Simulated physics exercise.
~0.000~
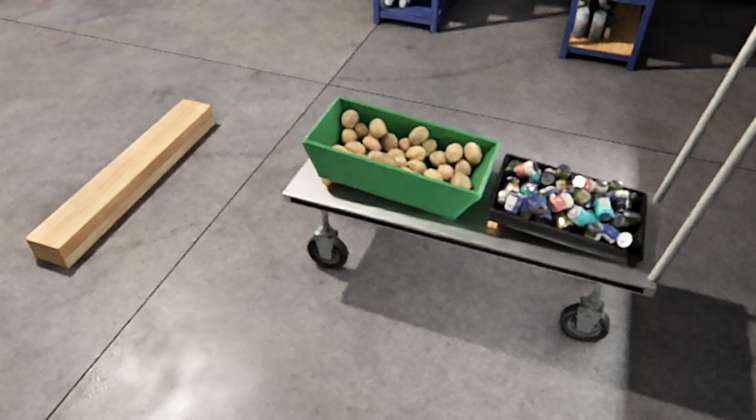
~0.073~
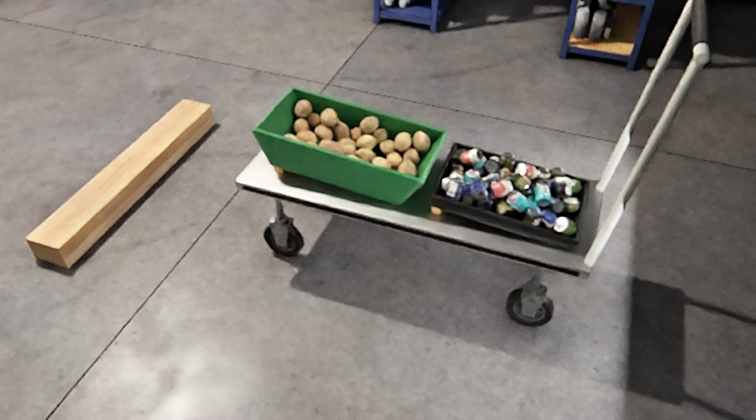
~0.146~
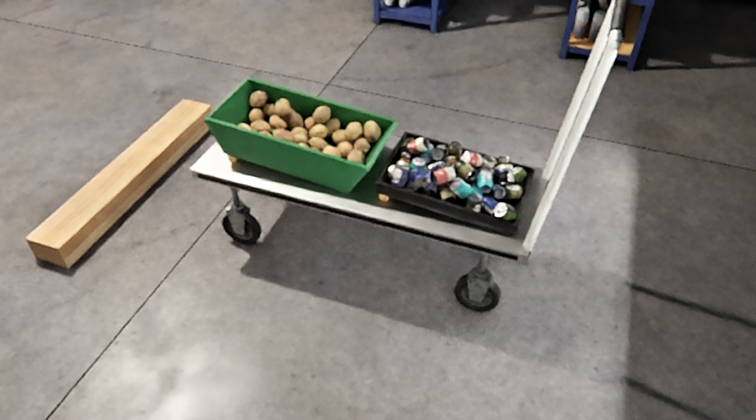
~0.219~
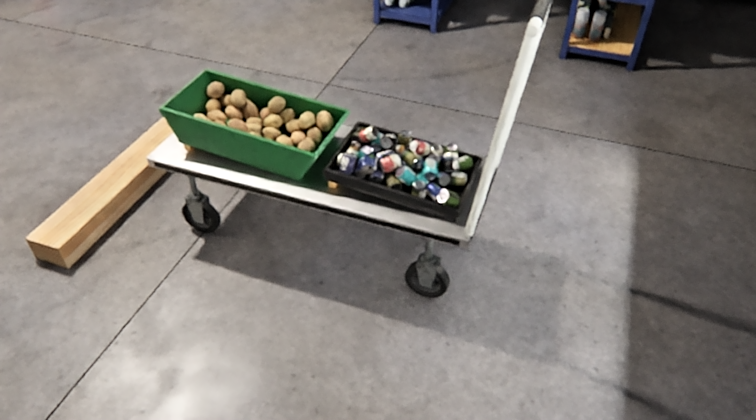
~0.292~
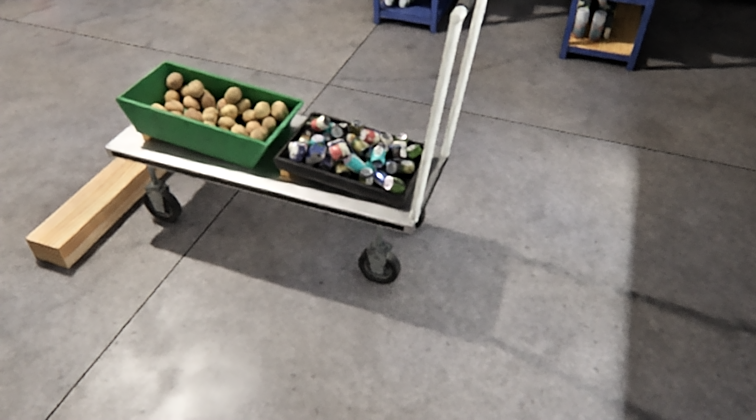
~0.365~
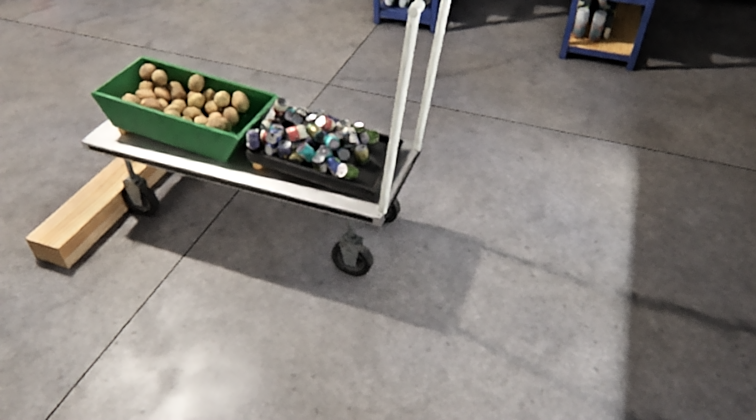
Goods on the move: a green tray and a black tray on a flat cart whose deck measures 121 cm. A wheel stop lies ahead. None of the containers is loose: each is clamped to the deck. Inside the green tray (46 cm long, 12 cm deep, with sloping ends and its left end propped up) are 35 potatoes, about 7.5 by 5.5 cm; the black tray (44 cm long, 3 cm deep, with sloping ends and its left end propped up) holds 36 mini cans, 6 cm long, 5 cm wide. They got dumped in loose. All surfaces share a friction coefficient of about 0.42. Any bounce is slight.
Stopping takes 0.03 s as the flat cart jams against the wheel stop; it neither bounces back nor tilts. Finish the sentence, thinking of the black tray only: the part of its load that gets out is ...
... more than one in six.
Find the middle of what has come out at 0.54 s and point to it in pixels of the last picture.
The centre sits near pixel (247, 91).
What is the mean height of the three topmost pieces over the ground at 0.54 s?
I'd guess about 68 cm.
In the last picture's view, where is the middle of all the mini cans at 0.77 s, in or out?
Somewhere around pixel (282, 127).
After 0.42 s, 0 of 35 out of the green tray and 4 of 36 out of the black tray.
After 0.54 s, 0 of 35 out of the green tray and 12 of 36 out of the black tray.
After 0.77 s, 0 of 35 out of the green tray and 17 of 36 out of the black tray.
Final count (at 1.27 s), 0 of 35 out of the green tray and 18 of 36 out of the black tray. Asked share, 18 of 36, 50 per cent.
